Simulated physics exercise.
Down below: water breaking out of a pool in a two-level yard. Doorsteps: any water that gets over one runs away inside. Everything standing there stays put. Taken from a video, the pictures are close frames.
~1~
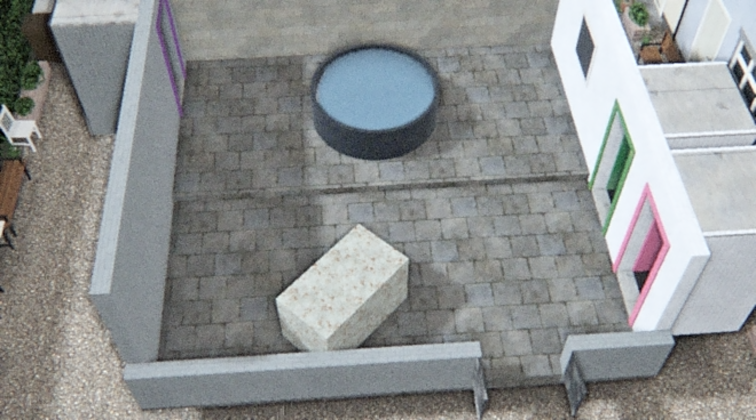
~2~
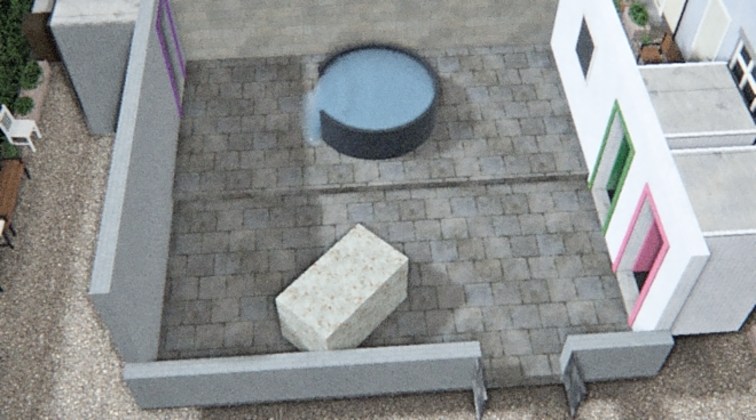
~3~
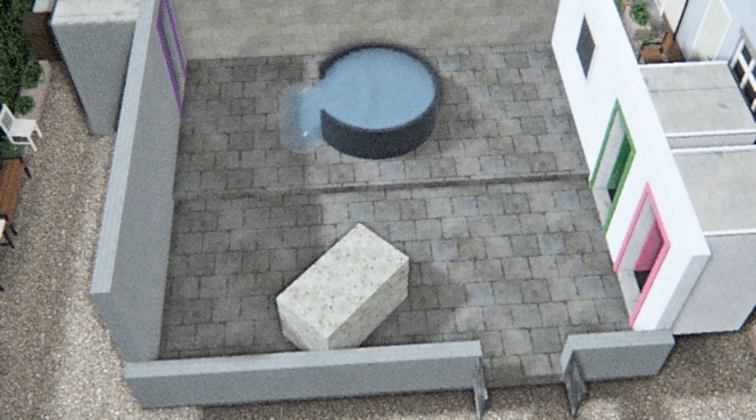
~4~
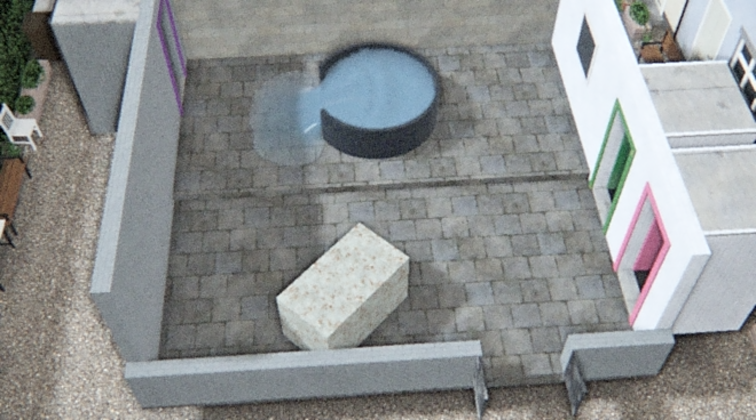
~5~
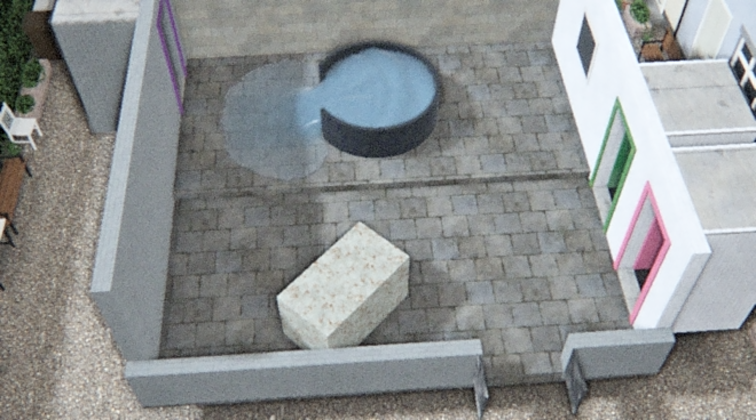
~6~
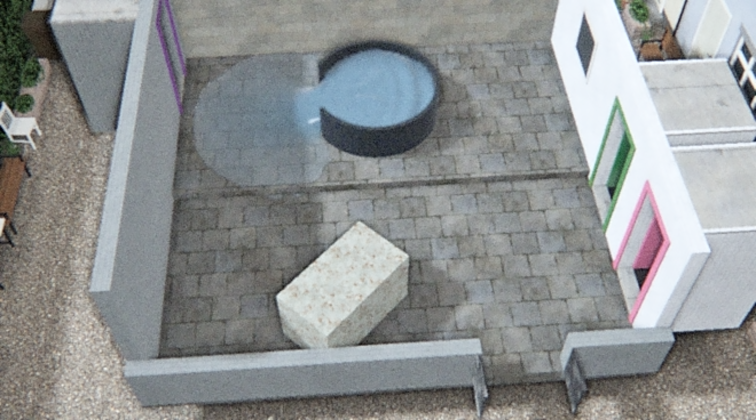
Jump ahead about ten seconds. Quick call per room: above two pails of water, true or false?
Green door: False; pink door: False; purple door: True.
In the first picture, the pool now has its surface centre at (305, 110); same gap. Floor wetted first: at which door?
The purple door is the first one.
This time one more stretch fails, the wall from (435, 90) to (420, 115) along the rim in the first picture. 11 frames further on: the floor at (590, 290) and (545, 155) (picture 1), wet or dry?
Soaked, then soaked.
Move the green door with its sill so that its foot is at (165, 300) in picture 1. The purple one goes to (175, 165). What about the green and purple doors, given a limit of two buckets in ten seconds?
I'd expect the green door crosses the line, and the purple door crosses the line too.
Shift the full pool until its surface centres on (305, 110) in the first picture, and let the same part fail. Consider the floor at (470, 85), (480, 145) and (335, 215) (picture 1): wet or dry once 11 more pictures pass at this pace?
Spared, spared, spared.
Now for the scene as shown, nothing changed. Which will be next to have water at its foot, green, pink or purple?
It's the purple one.
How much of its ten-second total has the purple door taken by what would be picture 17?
Estimate: Some 35 per cent.
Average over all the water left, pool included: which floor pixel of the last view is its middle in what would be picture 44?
It is around (278, 173).
A moment on, water covers 20 % of the floor; the green door not reached, the pink door not reached, the purple door over two buckets in.
Next, water covers 25 % of the floor; the green door not reached, the pink door not reached, the purple door far over two buckets in.
Then, water covers 30 % of the floor; the green door not reached, the pink door not reached, the purple door far over two buckets in.
Later, water covers 45 % of the floor; the green door not reached, the pink door not reached, the purple door far over two buckets in.
In the end, water covers 65 % of the floor; the green door not reached, the pink door not reached, the purple door far over two buckets in.
